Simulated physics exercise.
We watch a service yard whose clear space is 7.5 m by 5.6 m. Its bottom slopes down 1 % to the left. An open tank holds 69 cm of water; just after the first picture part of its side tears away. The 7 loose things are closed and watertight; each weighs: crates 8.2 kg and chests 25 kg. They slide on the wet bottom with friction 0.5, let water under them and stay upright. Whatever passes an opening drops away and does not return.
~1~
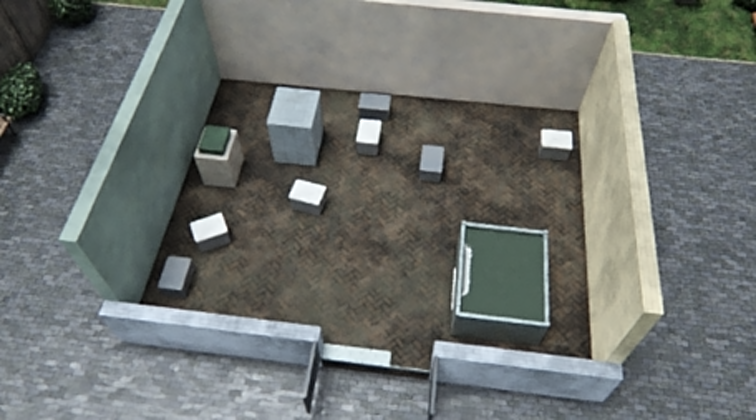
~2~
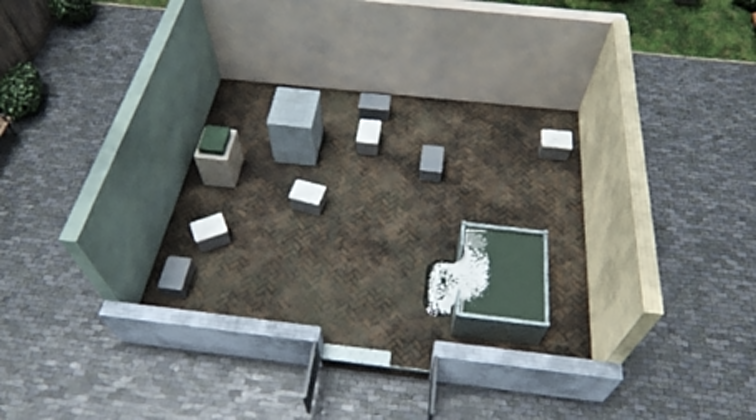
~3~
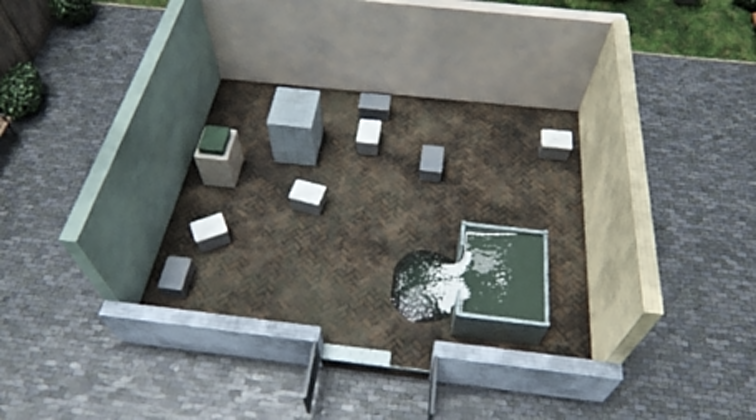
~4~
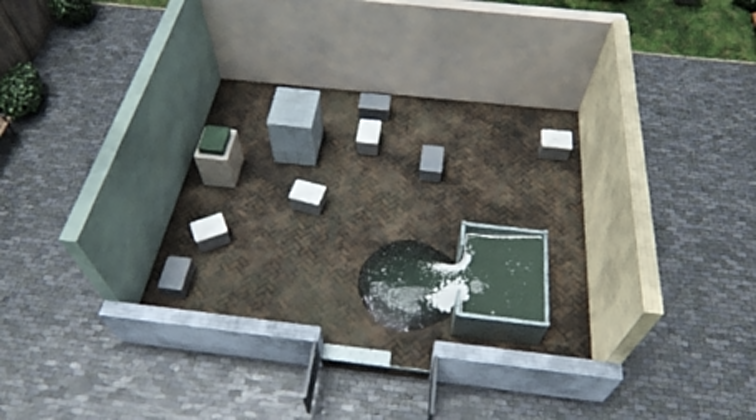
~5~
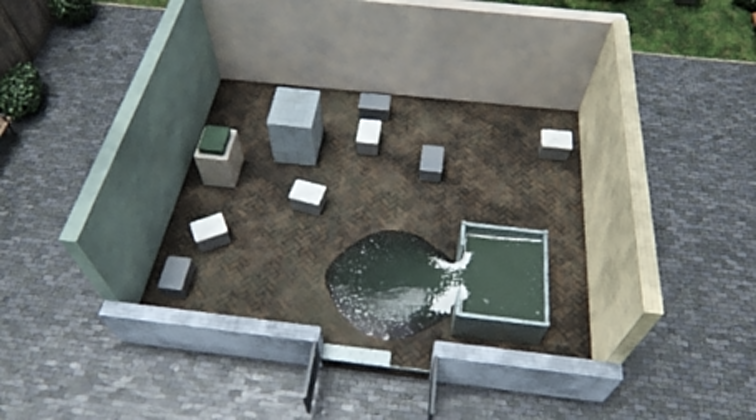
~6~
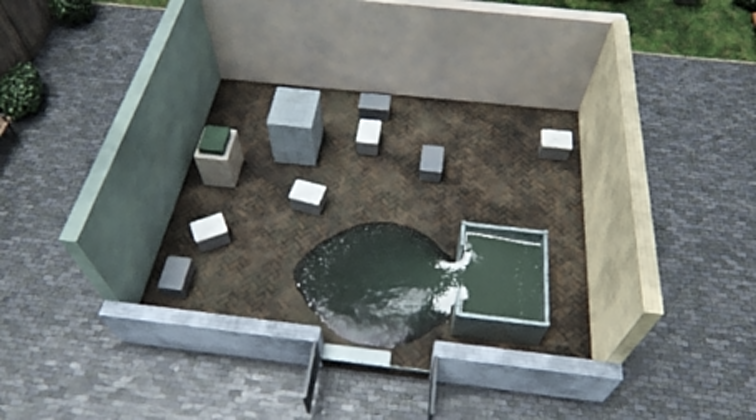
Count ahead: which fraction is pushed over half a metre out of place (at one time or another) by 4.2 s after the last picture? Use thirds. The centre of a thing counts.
Share: Under a third.
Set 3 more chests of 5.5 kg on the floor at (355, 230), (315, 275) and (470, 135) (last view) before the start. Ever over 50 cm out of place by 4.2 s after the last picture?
In turn: Over, past it, under.
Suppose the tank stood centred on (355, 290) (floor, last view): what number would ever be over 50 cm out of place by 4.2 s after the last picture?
In that case 2 of them.
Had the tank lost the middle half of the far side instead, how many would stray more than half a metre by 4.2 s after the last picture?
Then 3.
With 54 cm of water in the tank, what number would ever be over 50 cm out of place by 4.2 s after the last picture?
Then 1.
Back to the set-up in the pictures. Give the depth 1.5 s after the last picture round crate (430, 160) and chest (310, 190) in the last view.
About 0 and 5 cm.
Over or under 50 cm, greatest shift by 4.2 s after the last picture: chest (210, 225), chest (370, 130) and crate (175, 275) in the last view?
In turn: Over, less, past it.
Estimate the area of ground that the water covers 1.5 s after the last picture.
About 20 m2.
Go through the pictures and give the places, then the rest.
The first frame shows a crate at (375, 101), on the bottom; a chest at (557, 139), on the bottom; water covers 2.0 m2; 0 of 7 have shifted.
The second frame shows a crate at (375, 101), on the bottom; a chest at (557, 139), on the bottom; water covers 2.5 m2; 0 of 7 have shifted.
The third frame shows a crate at (375, 101) rests on the ground; a chest at (557, 139), on the bottom; 3.2 m2 under water; 0 of 7 have shifted.
The fourth frame shows a crate at (375, 101) rests on the ground; a chest at (557, 139), on the bottom; water covers 4.2 m2; 0 of 7 have shifted.
The fifth frame shows a crate at (375, 101) rests on the ground; a chest at (557, 139) rests on the ground; water covers 5.3 m2; 0 of 7 have shifted.
The sixth frame shows a crate at (375, 101), on the bottom; a chest at (557, 139), on the bottom; water covers 6.8 m2; 0 of 7 have shifted.
Then, 0.4 s after the last picture 0 of 7 are over 50 cm from their spots; 0 afloat.
Then, 1.5 s after the last picture 0 of 7 are over 50 cm from their spots; 1 afloat.
Then, 2.8 s after the last picture 0 of 7 are over 50 cm from their spots; 1 afloat.
Then, 4.2 s after the last picture 2 of 7 are over 50 cm from their spots, and 2 have been at some point; 2 afloat.
